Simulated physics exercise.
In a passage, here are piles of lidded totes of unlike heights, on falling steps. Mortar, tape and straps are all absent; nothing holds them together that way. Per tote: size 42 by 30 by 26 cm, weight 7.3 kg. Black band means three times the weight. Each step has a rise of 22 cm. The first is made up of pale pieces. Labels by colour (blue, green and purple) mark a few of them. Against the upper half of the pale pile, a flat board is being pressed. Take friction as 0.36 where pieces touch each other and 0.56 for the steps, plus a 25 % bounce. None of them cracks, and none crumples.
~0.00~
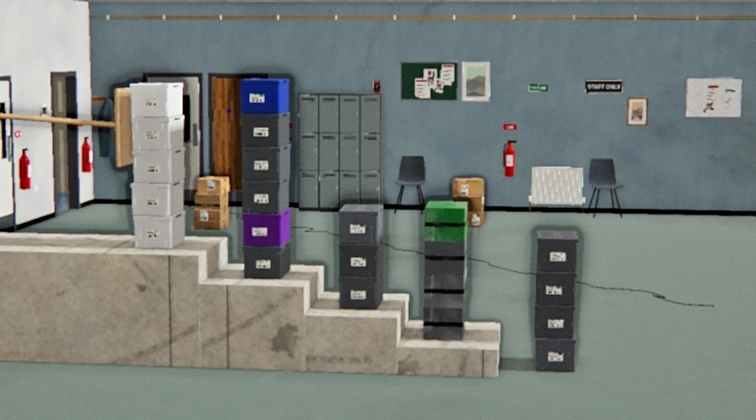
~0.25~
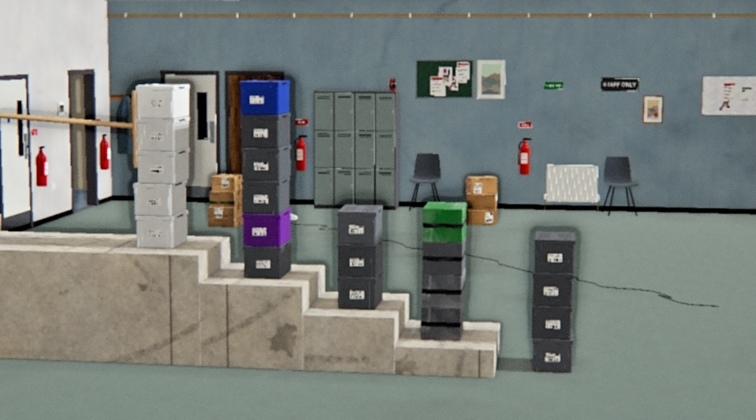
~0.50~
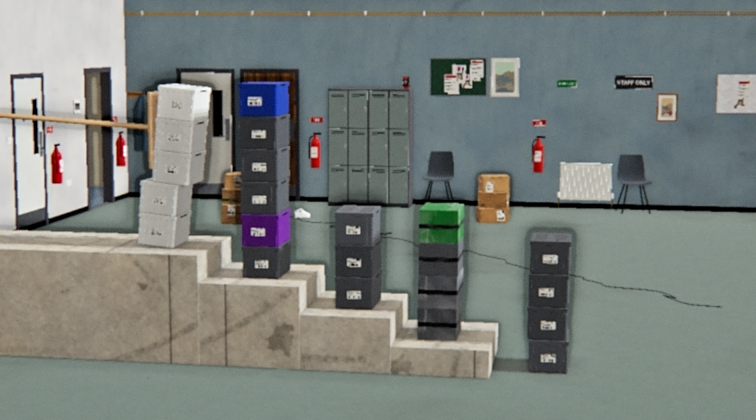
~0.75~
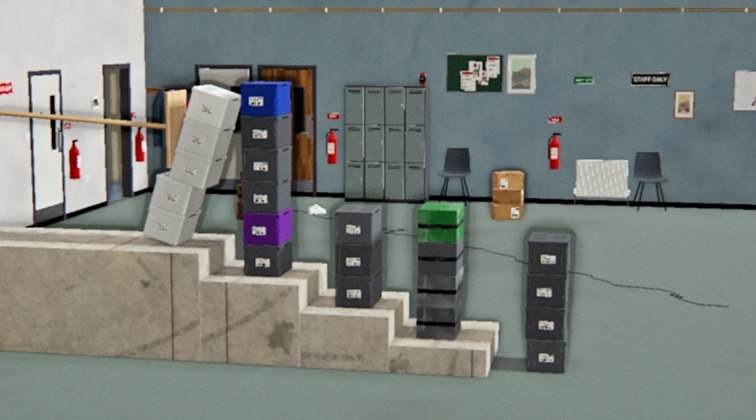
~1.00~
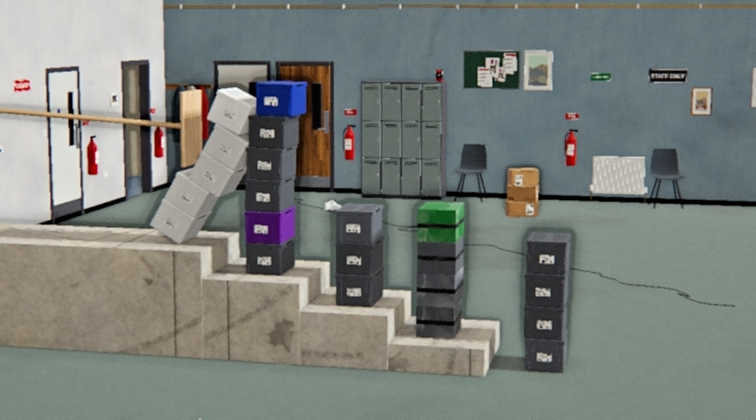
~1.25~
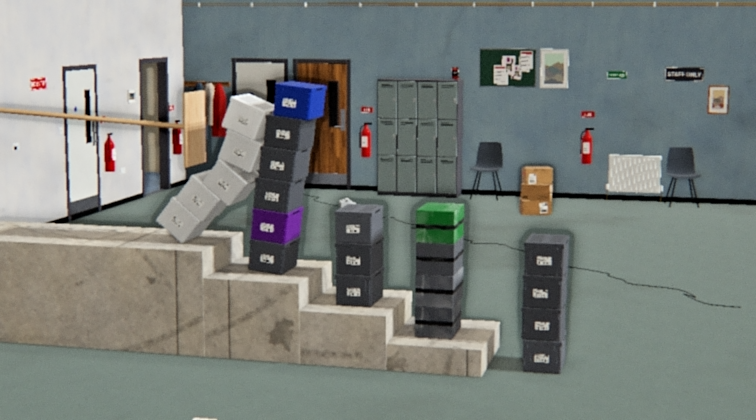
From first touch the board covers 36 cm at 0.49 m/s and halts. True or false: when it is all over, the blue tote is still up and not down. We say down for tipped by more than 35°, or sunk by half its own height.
False.
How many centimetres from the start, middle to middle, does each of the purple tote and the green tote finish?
Net displacement (cm, approx.): Purple = 60; green = 10.
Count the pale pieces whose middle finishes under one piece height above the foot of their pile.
The number is 4.
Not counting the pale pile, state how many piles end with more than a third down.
1 of them.
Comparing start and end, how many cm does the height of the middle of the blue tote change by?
About 190 cm lower.
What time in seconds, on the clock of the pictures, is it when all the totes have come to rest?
4.0 s, roughly.
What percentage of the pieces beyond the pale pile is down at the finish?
Estimate: Close to 40%.
By 1.56 s, 5 of the pale pile down; none of the 17 other totes down, 6 disturbed; blue tote tilted 17°; purple tote tilted 16°.
By 2.00 s, 5 of the pale pile down; 5 of the 17 other totes down; blue tote tilted 74°, 55 cm lower; purple tote tilted 44°, 9 cm lower.
By 2.92 s, 5 of the pale pile down; 7 of the 17 other totes down; blue tote on its side; purple tote tilted 27°, 31 cm lower.
When it is over (4.4 s), 5 of the pale pile down; 7 of the 17 other totes down; blue tote on its side; purple tote tilted 27°, 31 cm lower; green tote moved 58 mm. In pixels of the last frame, middles, blue tote near (578, 393), purple tote near (331, 263).
